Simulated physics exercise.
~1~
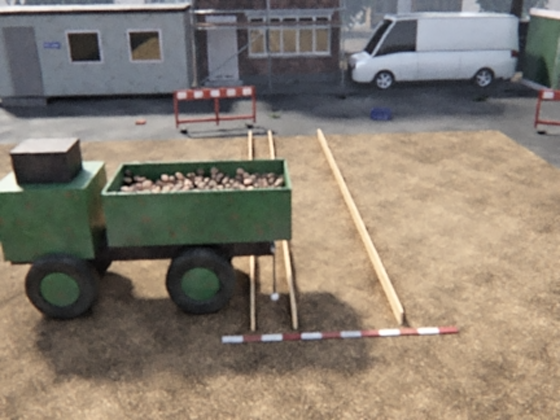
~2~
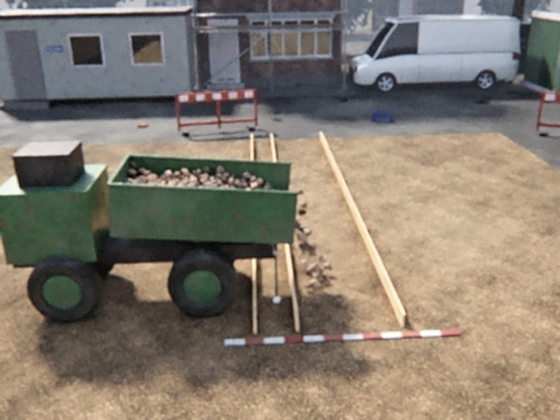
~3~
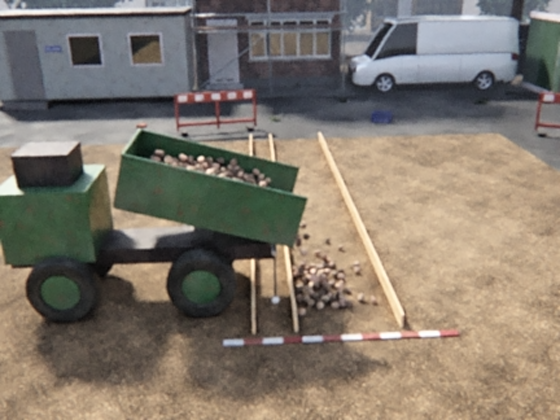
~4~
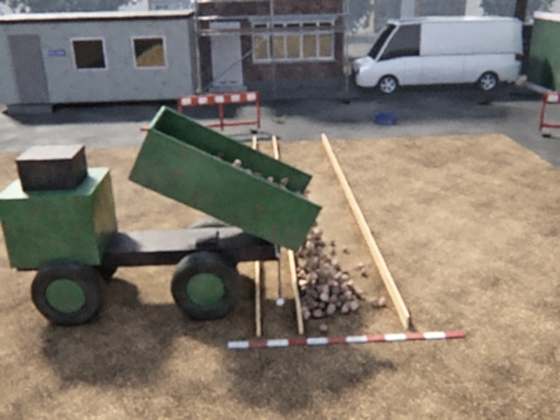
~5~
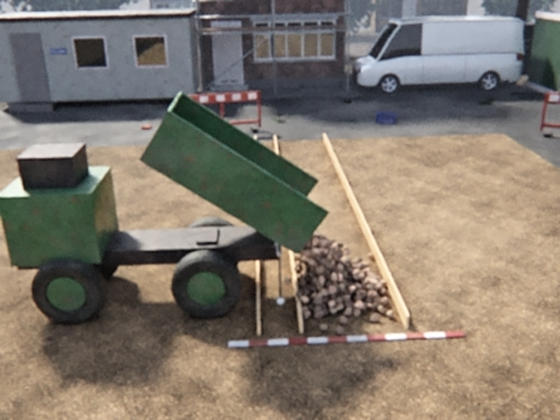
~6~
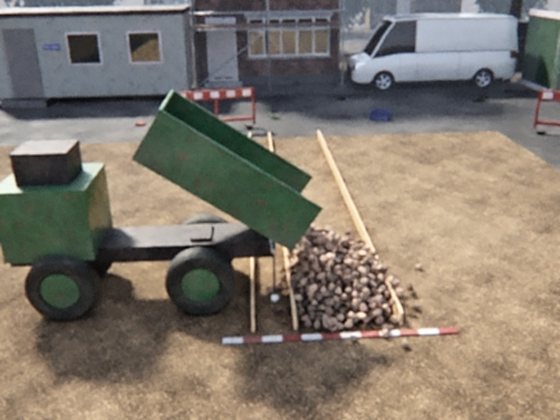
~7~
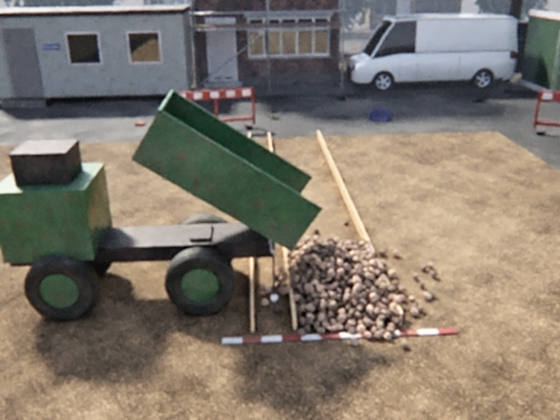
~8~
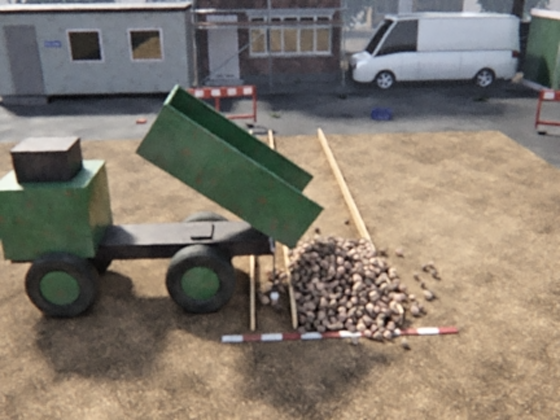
On a building site, a green trailer tips its stones into a heap between boards.
